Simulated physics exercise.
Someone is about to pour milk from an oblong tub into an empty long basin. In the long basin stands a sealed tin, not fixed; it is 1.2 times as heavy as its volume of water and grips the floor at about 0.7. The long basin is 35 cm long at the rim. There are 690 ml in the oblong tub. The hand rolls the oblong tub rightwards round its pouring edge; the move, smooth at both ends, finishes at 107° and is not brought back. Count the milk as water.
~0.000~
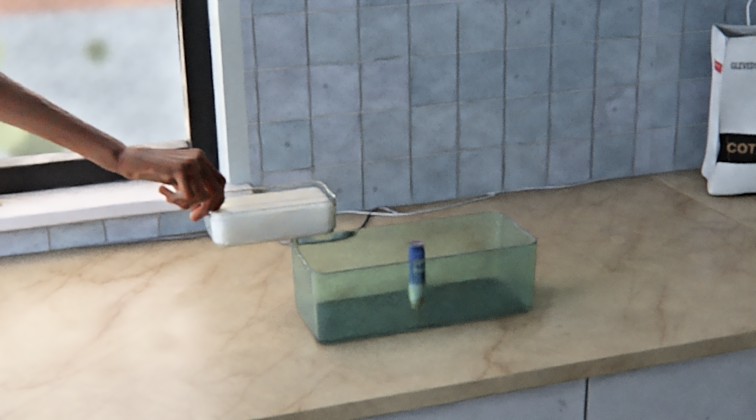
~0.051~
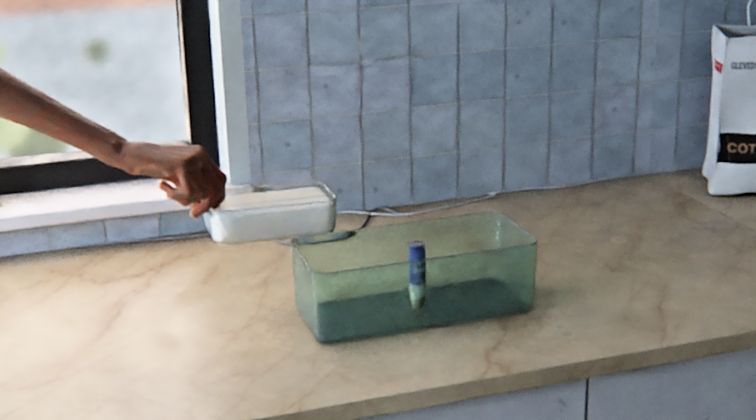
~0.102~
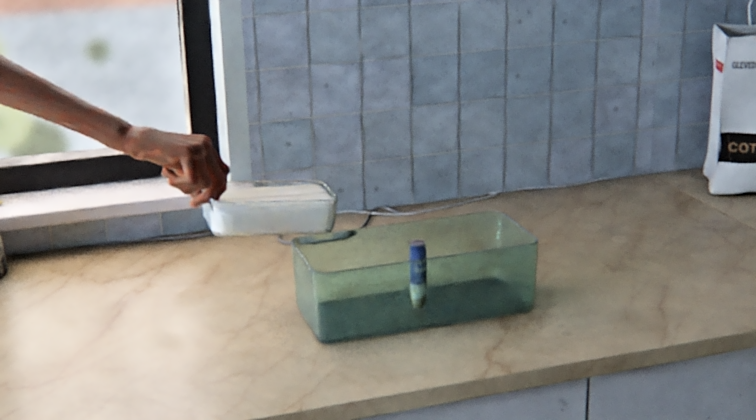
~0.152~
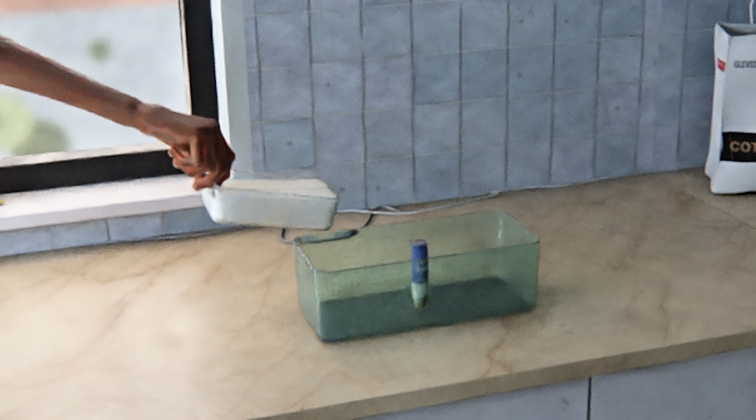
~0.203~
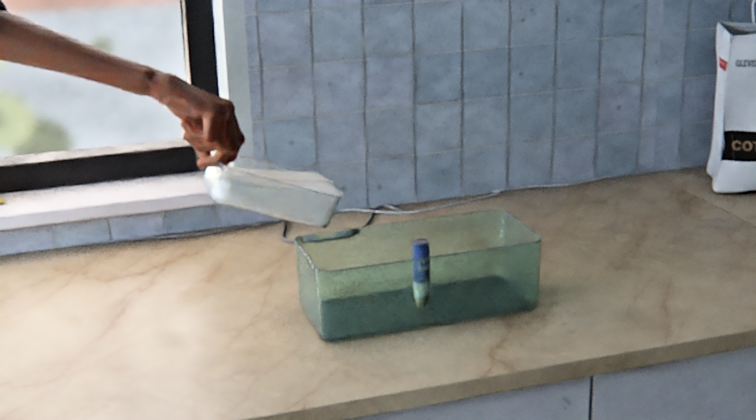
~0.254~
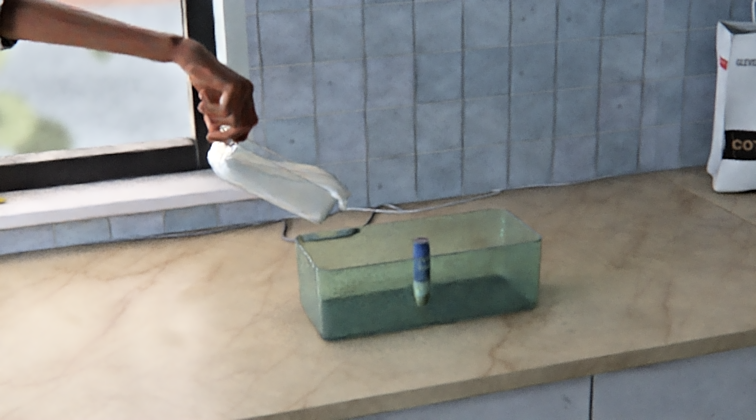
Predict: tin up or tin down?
The tin falls.
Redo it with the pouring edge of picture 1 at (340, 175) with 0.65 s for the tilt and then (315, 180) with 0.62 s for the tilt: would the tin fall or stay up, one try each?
First it remains upright; then it topples.
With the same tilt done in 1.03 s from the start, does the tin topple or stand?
The tin goes over.
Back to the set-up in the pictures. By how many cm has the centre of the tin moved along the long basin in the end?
About 7.0 cm.
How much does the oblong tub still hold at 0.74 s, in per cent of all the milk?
Near 0 in a hundred.
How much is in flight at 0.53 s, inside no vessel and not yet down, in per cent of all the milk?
About 58 per cent.
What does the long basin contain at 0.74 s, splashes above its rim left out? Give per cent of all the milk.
Some 88 per cent.
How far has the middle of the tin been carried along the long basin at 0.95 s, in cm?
About 7 cm.
By 0.53 s the tilt is 95° and 9 per cent is still to pour; the tin stands where it began.
By 0.74 s the tilt is 107° and 0 per cent is still to pour; the tin lies on its side.
By 0.95 s the tilt is 107° and 0 per cent is still to pour; the tin lies on its side.
By 1.18 s the tilt is 107° and 0 per cent is still to pour; the tin lies on its side.
At rest the tin lies on its side.
